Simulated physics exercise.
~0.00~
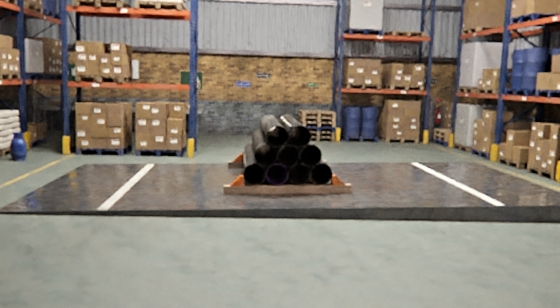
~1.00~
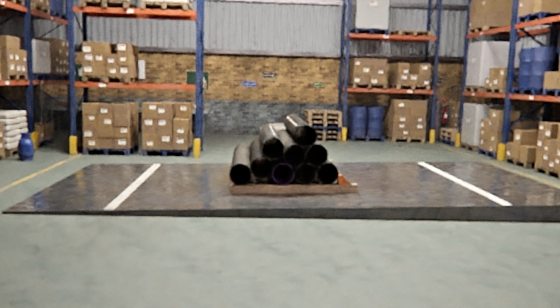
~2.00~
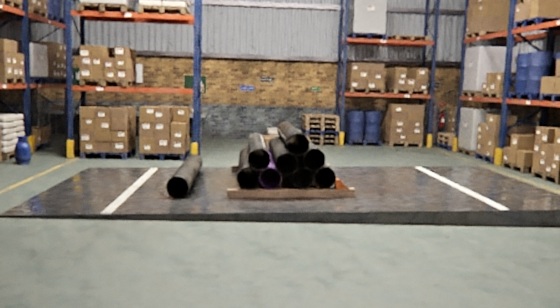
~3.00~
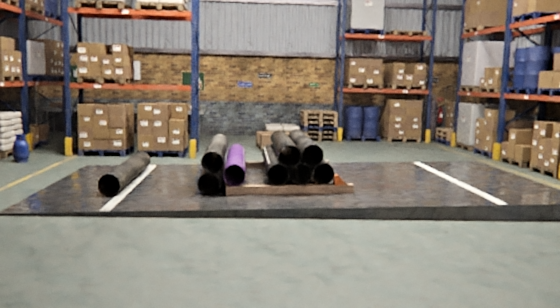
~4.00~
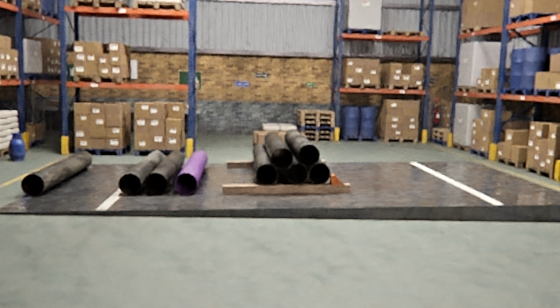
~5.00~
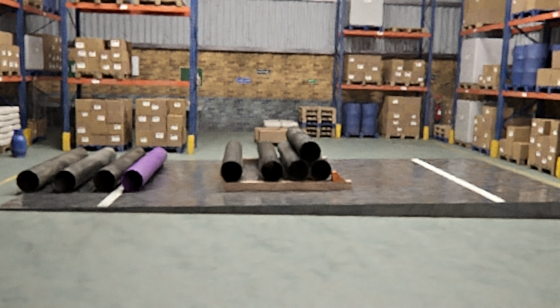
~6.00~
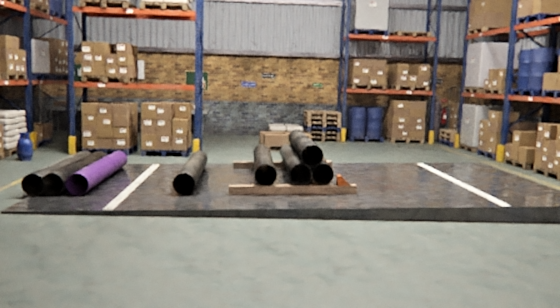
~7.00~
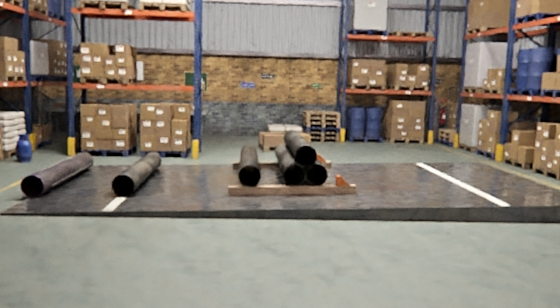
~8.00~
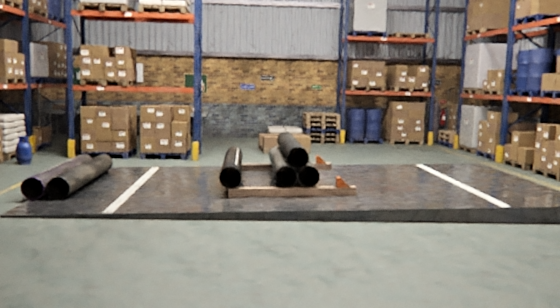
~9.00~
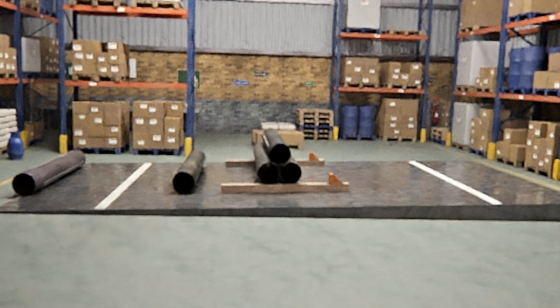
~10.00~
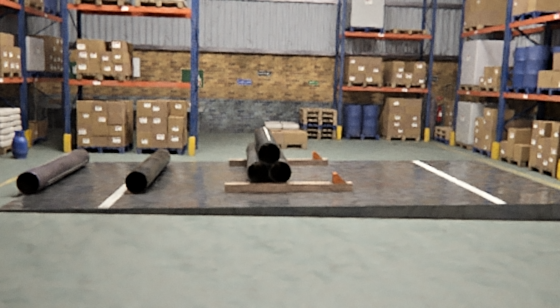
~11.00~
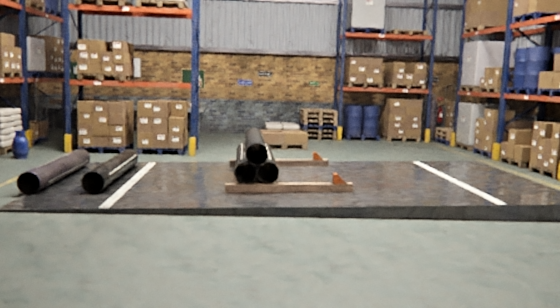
In a warehouse lined with shelves of boxes and drums, a pyramid of dark plastic pipes sits on timber bearers between two white lines painted across a low pad. The left side of the stack gives way, and a black pipe rolls off to the left. More follow, including a purple one that drops to the pad and rolls across the left line among black pipes. Others leave the timbers in turn and roll the same way. By the end, three black pipes remain piled on the bearers, while two black ones lie beyond the left line.
